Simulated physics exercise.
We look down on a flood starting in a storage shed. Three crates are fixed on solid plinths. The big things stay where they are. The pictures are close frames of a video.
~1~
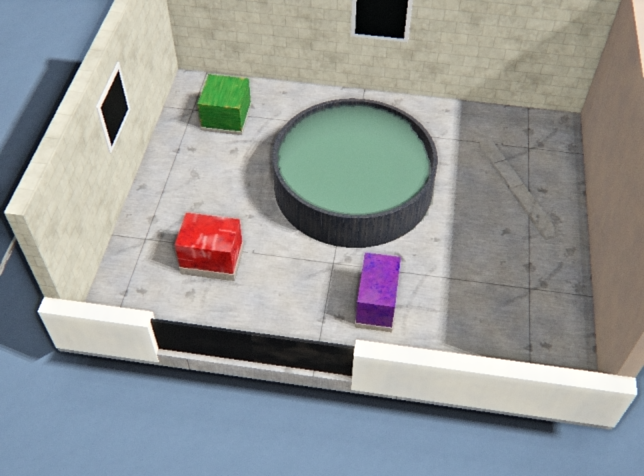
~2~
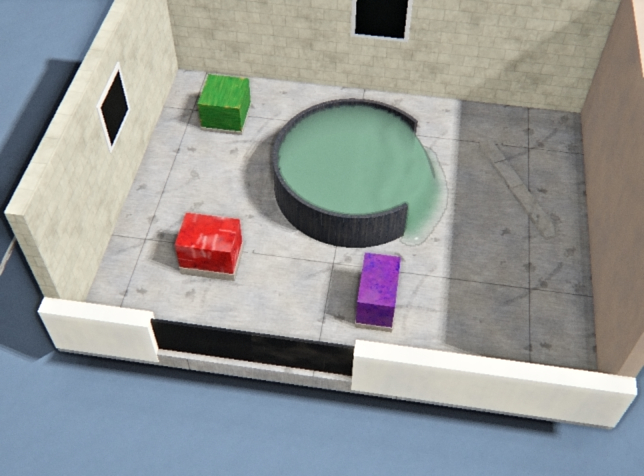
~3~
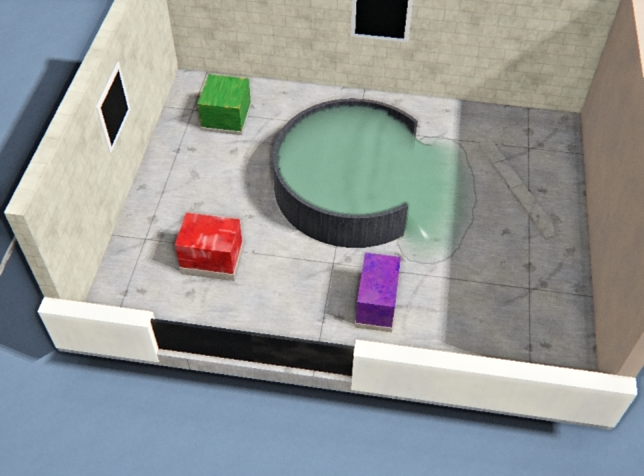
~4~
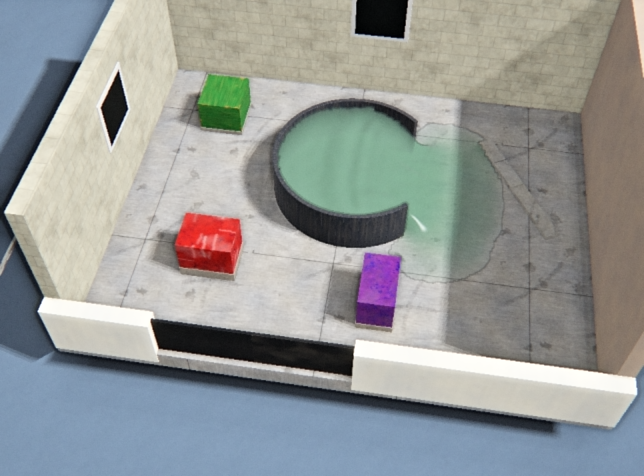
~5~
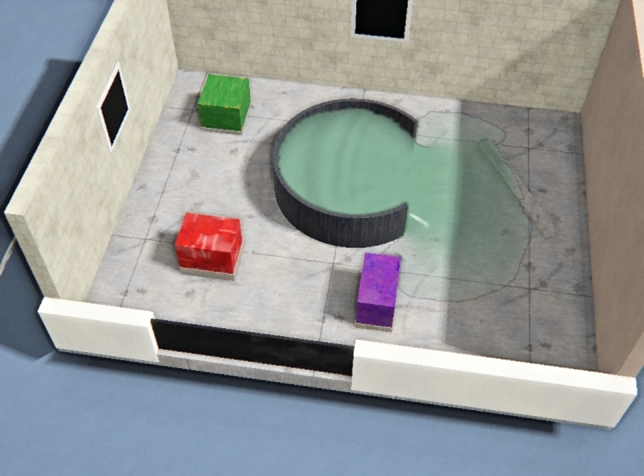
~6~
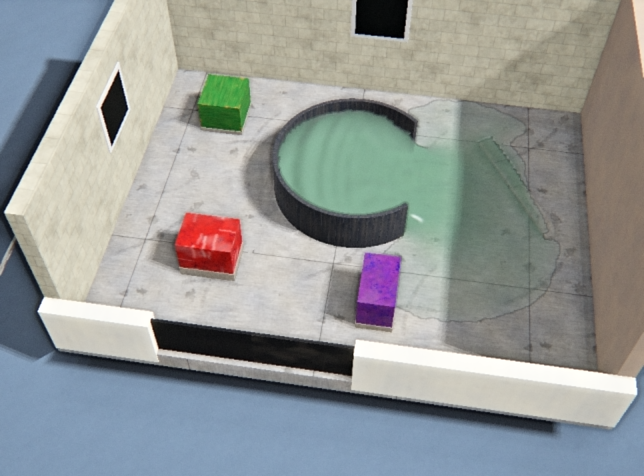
Green water poured through a gap that opened in the right side of a round, dark-walled tank and spread across the shed floor toward the right, while the red, green and purple boxes stayed still.
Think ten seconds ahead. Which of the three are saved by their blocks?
In the end: The green crate is soaked; the red crate keeps dry; the purple crate is soaked.
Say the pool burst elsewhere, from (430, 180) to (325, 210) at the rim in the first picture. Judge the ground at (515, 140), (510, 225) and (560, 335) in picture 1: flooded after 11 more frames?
In that order: Free of water, covered, wet.
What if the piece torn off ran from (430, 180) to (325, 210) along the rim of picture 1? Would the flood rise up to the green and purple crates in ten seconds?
My reading: The green crate is soaked; the purple crate gets wet.
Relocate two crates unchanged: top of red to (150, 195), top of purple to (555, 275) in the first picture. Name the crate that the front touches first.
The one in purple.
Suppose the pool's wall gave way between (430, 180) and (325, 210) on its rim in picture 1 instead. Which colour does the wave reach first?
First comes the purple-painted one.
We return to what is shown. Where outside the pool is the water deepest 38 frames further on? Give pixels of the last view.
At about (179, 70).
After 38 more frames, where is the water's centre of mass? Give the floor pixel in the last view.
Close to (422, 215).
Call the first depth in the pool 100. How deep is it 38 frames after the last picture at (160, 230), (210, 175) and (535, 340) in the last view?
About 0, 2 and 20 per cent.
A moment on, water covers 40 % of the floor; the green crate not reached, the red crate not reached, the purple crate water round its plinth.
Next, water covers 35 % of the floor; the green crate not reached, the red crate not reached, the purple crate water round its plinth.
Then, water covers 45 % of the floor; the green crate not reached, the red crate not reached, the purple crate water round its plinth.
Later, water covers 80 % of the floor; the green crate water round its plinth, the red crate water round its plinth, the purple crate water round its plinth.
In the end, water covers 100 % of the floor; the green crate was topped, the red crate stayed above the water, the purple crate was topped.
